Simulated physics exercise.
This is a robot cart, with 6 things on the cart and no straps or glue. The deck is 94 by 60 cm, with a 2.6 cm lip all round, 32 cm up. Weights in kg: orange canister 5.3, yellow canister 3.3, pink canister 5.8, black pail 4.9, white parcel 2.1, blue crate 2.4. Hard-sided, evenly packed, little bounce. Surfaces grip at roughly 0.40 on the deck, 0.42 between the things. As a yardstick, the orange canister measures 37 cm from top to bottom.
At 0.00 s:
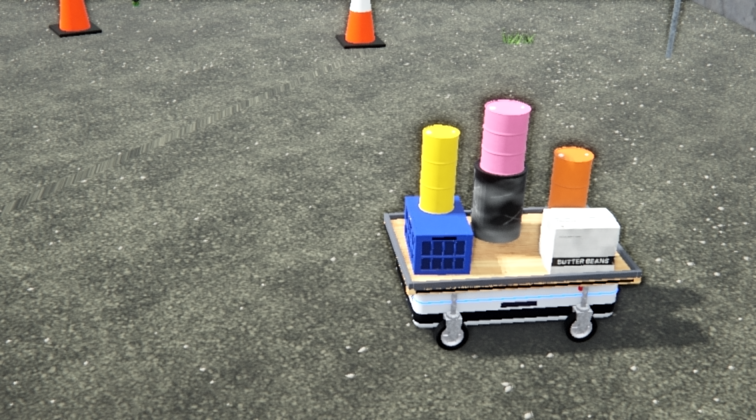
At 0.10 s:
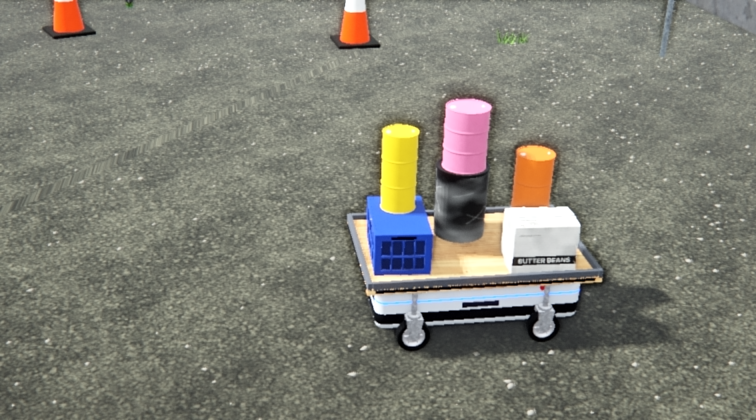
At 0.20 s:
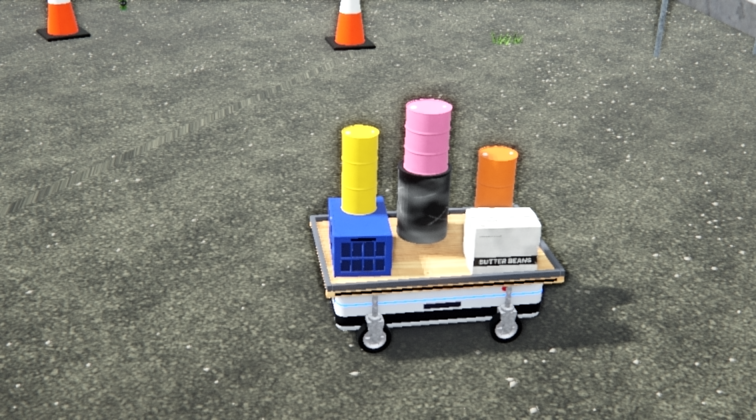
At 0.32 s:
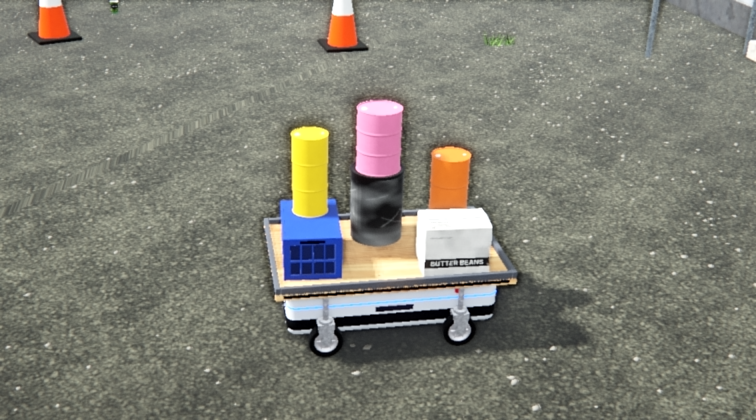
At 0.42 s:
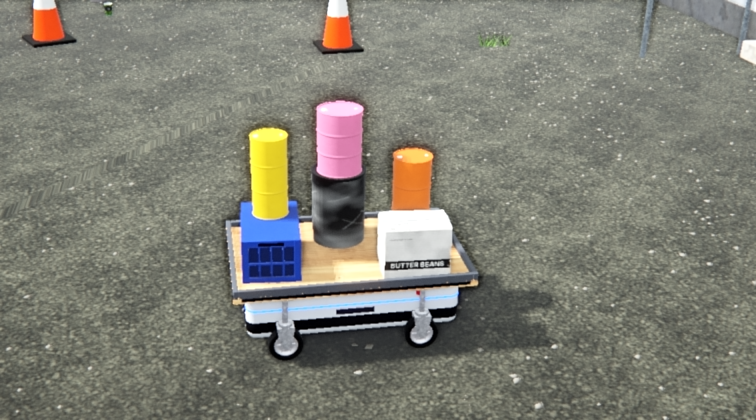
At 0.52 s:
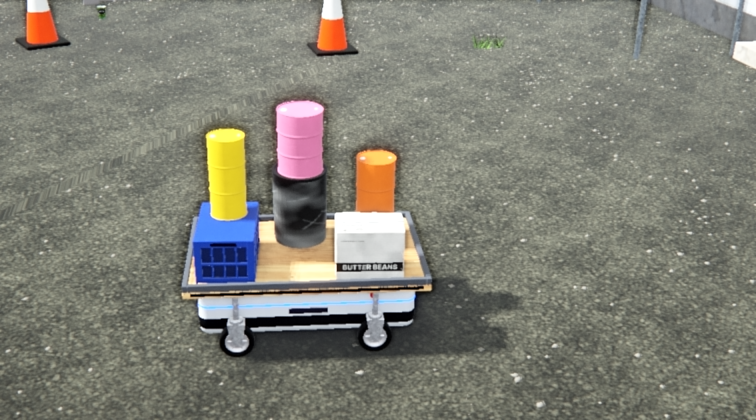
On grey tarmac near traffic cones, a robot cart carrying stacked canisters, a pail, a crate and a parcel rolling steadily left.
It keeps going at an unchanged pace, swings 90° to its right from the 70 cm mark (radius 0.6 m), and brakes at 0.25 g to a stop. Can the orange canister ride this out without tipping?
The orange canister is still upright.
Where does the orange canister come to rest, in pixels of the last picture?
Around (237, 115).
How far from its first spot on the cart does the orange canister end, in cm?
Some 2 cm.
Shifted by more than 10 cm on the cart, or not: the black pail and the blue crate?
The black pail gets shifted; the blue crate stays put.
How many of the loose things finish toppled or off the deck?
3 of them.
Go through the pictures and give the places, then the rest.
Cart 0 cm along; orange canister (569, 193); yellow canister (439, 170), in the first picture.
Cart 17 cm along; black pail (461, 199); white parcel (540, 240), in the second picture.
Cart 34 cm along; blue crate (359, 236); yellow canister (360, 170), in the third picture.
Cart 54 cm along; pink canister (379, 138); black pail (377, 202), in the fourth picture.
Cart 71 cm along; white parcel (414, 244); blue crate (271, 241), in the fifth picture.
Cart 88 cm along, turned 5°; orange canister (375, 198); yellow canister (227, 175) moved 4 cm, in the sixth picture.
After 0.72 s, cart 122 cm along, turned 36°; pink canister 21° off upright; yellow canister 8° off upright; black pail 21° off upright.
After 1.02 s, cart 173 cm along, turned 83°; yellow canister and pink canister now off the deck; black pail on its side; blue crate moved 7 cm.
After 1.42 s, cart 232 cm along, turned 90°; orange canister moved 2 cm near (240, 128); black pail on its side; white parcel moved 6 cm.
In the end (3.0 s), off the deck and tipped over, yellow canister and pink canister; toppled on the cart, black pail; the other 3 under 10 cm from the start. In the last view, orange canister near (237, 115).
